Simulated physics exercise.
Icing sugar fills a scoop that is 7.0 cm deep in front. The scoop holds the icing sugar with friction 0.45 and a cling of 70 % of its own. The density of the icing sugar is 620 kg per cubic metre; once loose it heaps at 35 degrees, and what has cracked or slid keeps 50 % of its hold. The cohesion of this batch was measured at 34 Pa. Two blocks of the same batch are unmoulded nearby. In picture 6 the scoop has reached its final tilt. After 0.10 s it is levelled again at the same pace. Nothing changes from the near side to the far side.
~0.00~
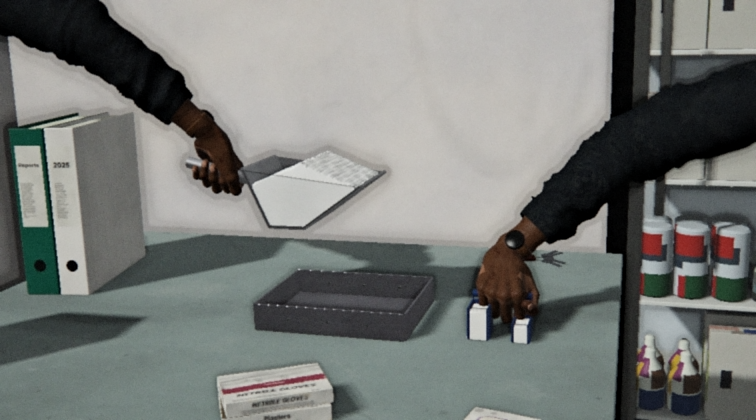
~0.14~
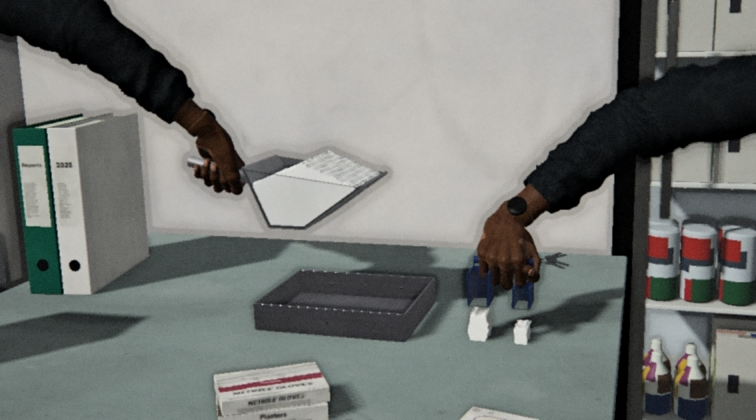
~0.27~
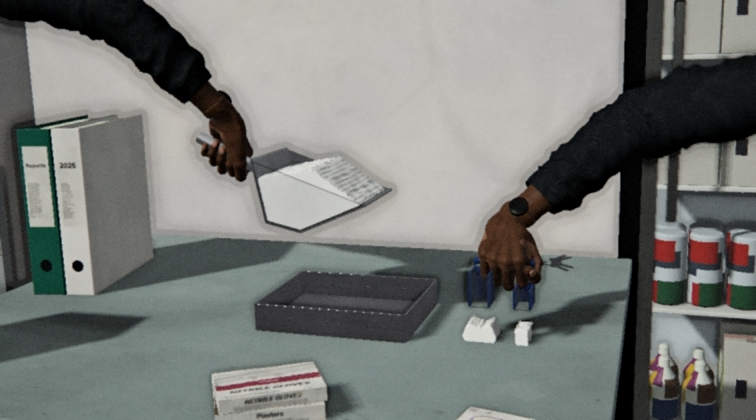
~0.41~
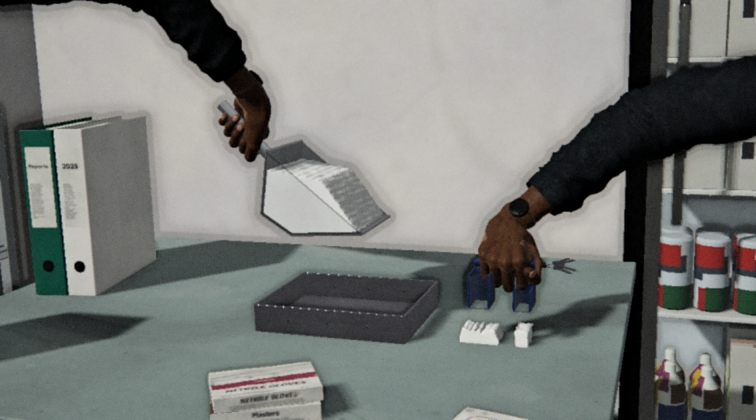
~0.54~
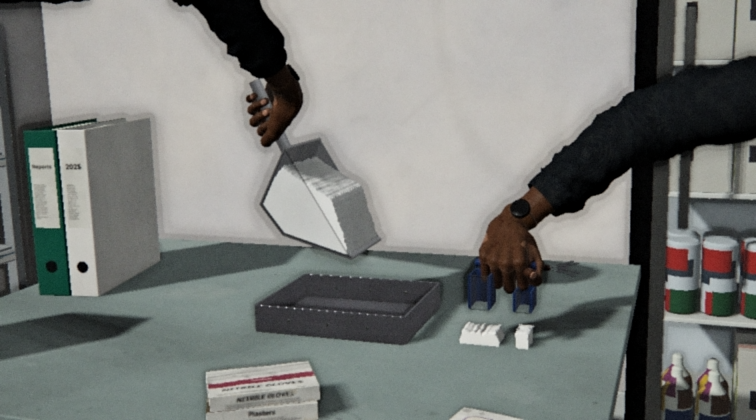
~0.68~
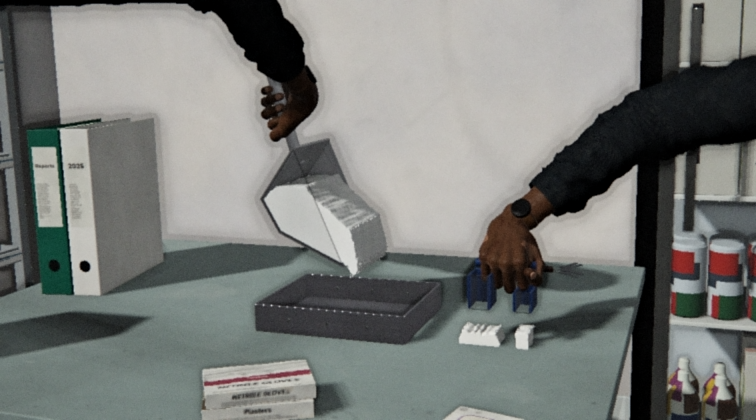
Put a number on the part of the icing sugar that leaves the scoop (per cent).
Expect roughly 49 %.
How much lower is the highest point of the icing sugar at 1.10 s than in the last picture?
Some 2.5 cm.
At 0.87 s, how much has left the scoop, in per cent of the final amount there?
About 80 %.
By 0.87 s, the scoop is at 57 degrees and 38 % has left it.
By 1.10 s, the scoop is at 25 degrees and 49 % has left it.
By 1.33 s, the scoop is at 0 degrees and 49 % has left it.
By 1.56 s, the scoop is at 0 degrees and 49 % has left it.
By 1.66 s, at the end, the scoop is at 0 degrees and 49 % has left it.
